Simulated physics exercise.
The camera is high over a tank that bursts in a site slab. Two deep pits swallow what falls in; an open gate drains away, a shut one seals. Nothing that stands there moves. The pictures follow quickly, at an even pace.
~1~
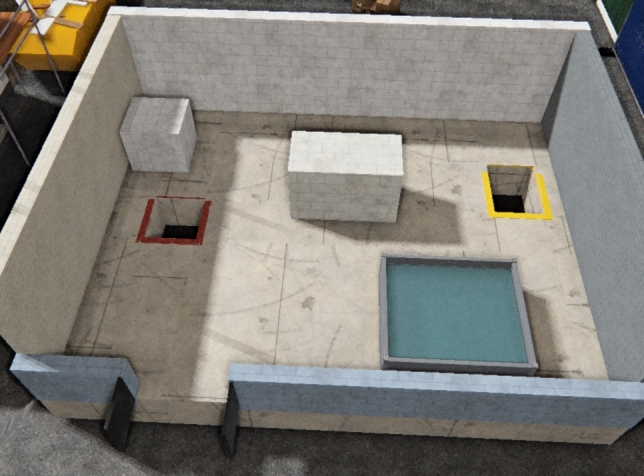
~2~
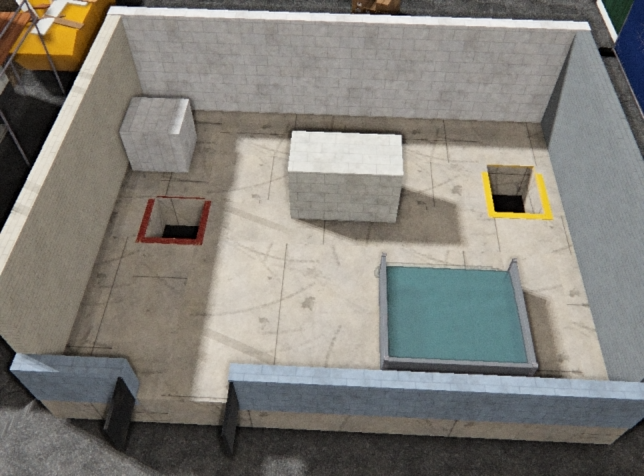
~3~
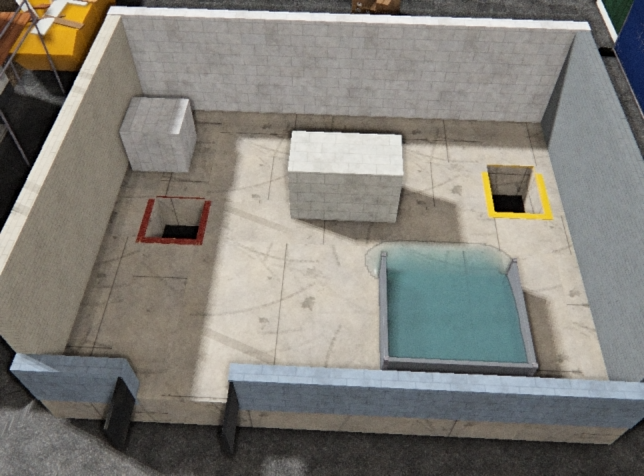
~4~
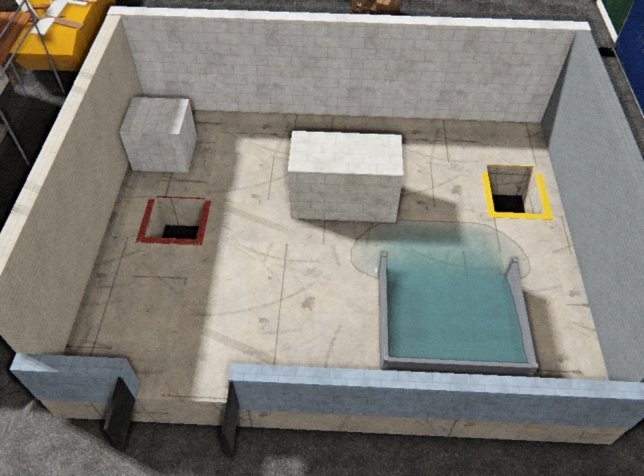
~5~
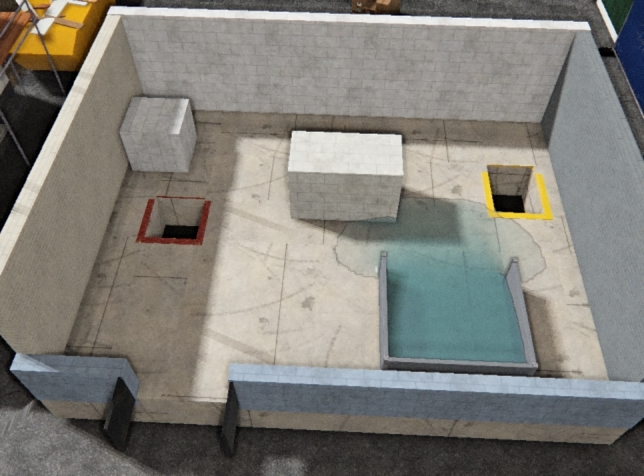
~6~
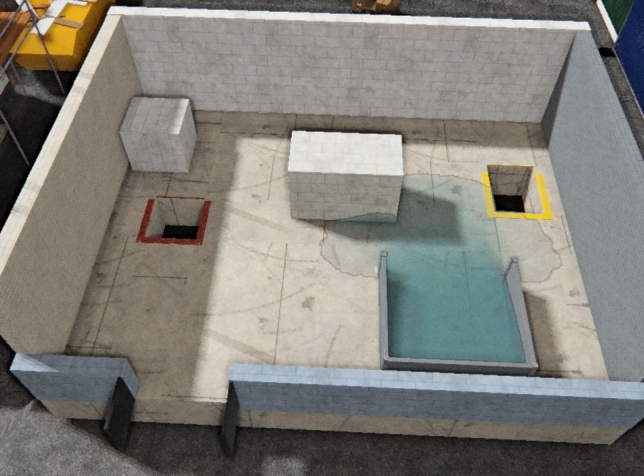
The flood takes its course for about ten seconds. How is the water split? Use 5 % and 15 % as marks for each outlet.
One by one: The gate takes less than 5 %; the red pit takes from 5 to 15 %; the yellow pit takes more than 15 %.
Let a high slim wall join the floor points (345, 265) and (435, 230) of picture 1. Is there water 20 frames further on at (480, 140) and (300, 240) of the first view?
In that order: Wet, no water.
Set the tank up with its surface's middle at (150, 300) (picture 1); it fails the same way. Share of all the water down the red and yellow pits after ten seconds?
In per cent: Red 60, yellow 4.
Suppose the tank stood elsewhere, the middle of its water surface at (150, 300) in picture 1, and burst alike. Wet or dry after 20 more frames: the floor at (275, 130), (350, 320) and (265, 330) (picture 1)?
As listed: Wet, no water, dry.
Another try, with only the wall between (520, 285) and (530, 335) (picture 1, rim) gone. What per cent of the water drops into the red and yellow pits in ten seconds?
Roughly, in per cent: Red 0, yellow 35.
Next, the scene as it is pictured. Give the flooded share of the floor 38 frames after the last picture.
Some 70 per cent.
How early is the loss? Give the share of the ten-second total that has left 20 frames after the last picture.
I make it 35 per cent.
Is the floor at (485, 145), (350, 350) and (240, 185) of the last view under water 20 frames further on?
In that order: Covered, not flooded, clear.
A moment on, water covers 25 % of the floor; the gate 0 %, the red pit 0 %, the yellow pit 3 %.
Next, water covers 35 % of the floor; the gate 0 %, the red pit 0 %, the yellow pit 8 %.
Then, water covers 55 % of the floor; the gate 0 %, the red pit 2 %, the yellow pit 15 %.
Later, water covers 70 % of the floor; the gate 0 %, the red pit 5 %, the yellow pit 31 %.
In the end, water covers 80 % of the floor; the gate 2 %, the red pit 9 %, the yellow pit 40 %.
